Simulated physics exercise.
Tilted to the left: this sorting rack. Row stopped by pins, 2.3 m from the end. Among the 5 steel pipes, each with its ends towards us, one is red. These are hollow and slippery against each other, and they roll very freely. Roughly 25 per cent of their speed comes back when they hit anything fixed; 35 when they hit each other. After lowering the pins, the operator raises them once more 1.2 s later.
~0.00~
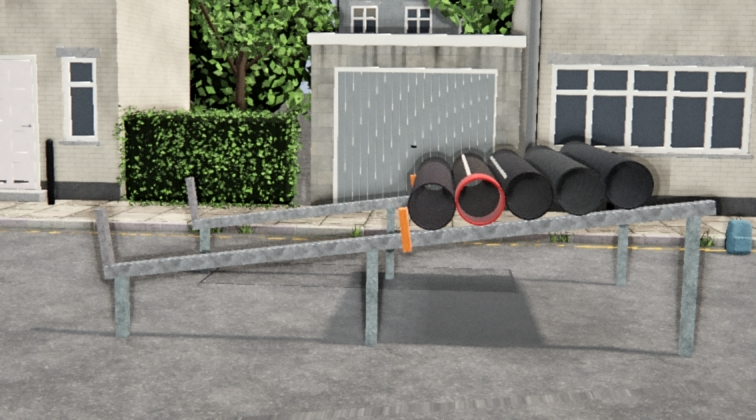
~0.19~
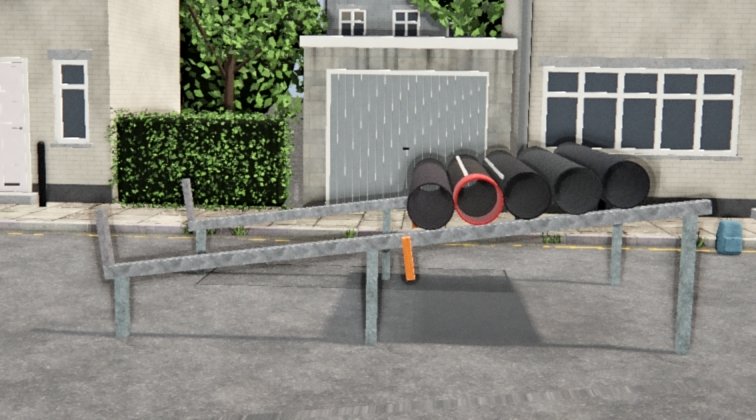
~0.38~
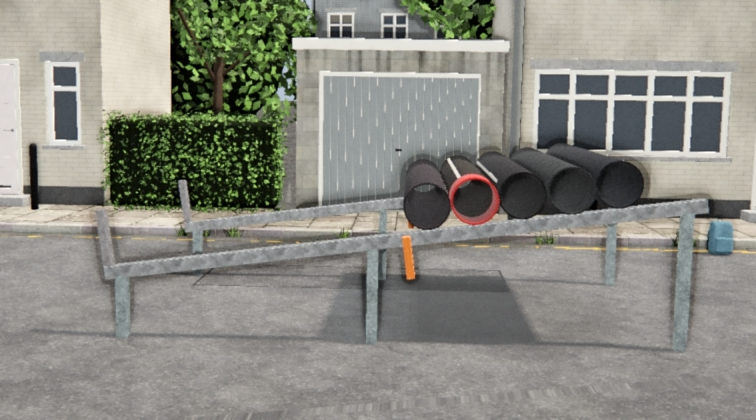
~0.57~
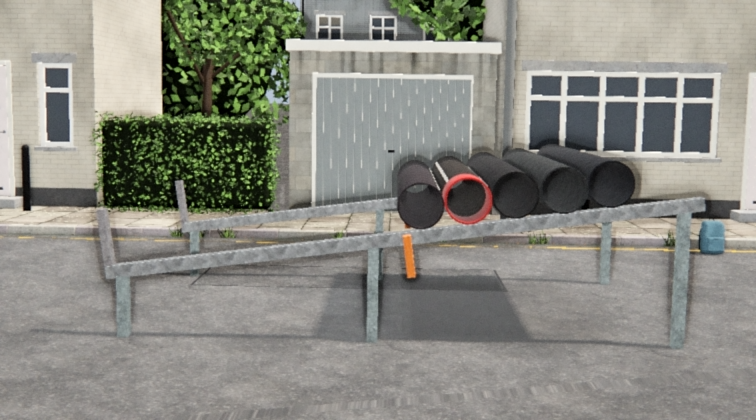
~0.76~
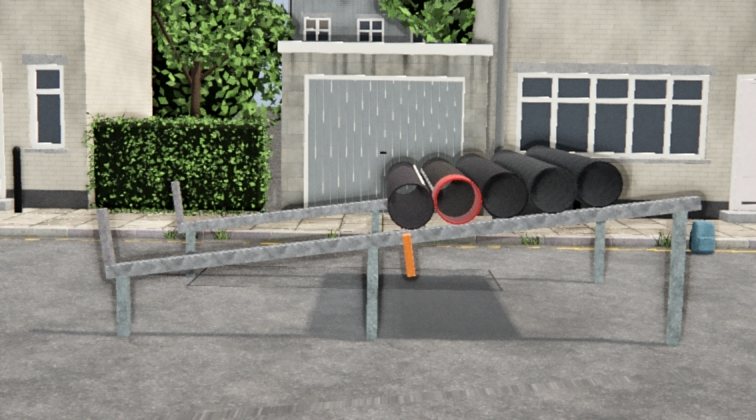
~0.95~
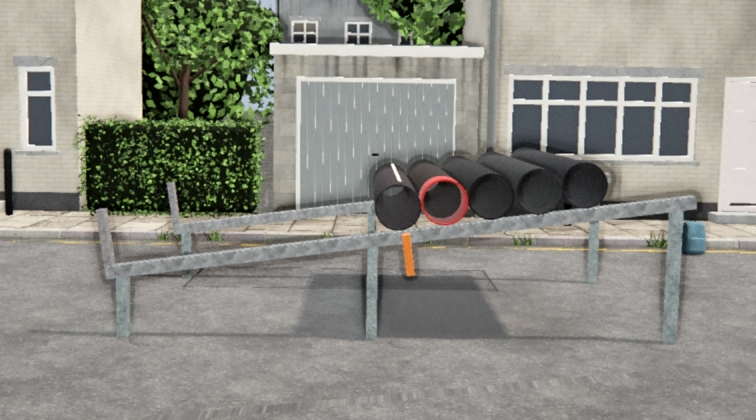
Five dark pipes, the second from the left ringed in red at its near end, lie side by side near the higher right part of a grey metal rack sloping down to the left. The rack stands on a street before a garage, hedge and pale houses, seen from the front. An orange pin drops, then the pipes roll slowly left together as the view drifts slightly right.
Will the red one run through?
Oh, that one sneaks out.
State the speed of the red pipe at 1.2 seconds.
0.7 m/s, give or take.
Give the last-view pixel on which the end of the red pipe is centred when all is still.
(178, 234).
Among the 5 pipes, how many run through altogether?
Count: 2.
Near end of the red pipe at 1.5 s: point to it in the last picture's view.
Estimated pixel position: About (400, 162).
Then, 1.2 s in, red is on the rails, 15 cm above the pins, rolling left; 1 below the pins.
Then, 1.5 s in, red is in the air, 5 cm above the pins, rolling left; 1 below the pins.
Then, 1.7 s in, red is in the air, 10 cm below the pins, rolling left; 2 below the pins.
In the end (3.1 s), red is on the rails, 175 cm below the pins; 2 below the pins.
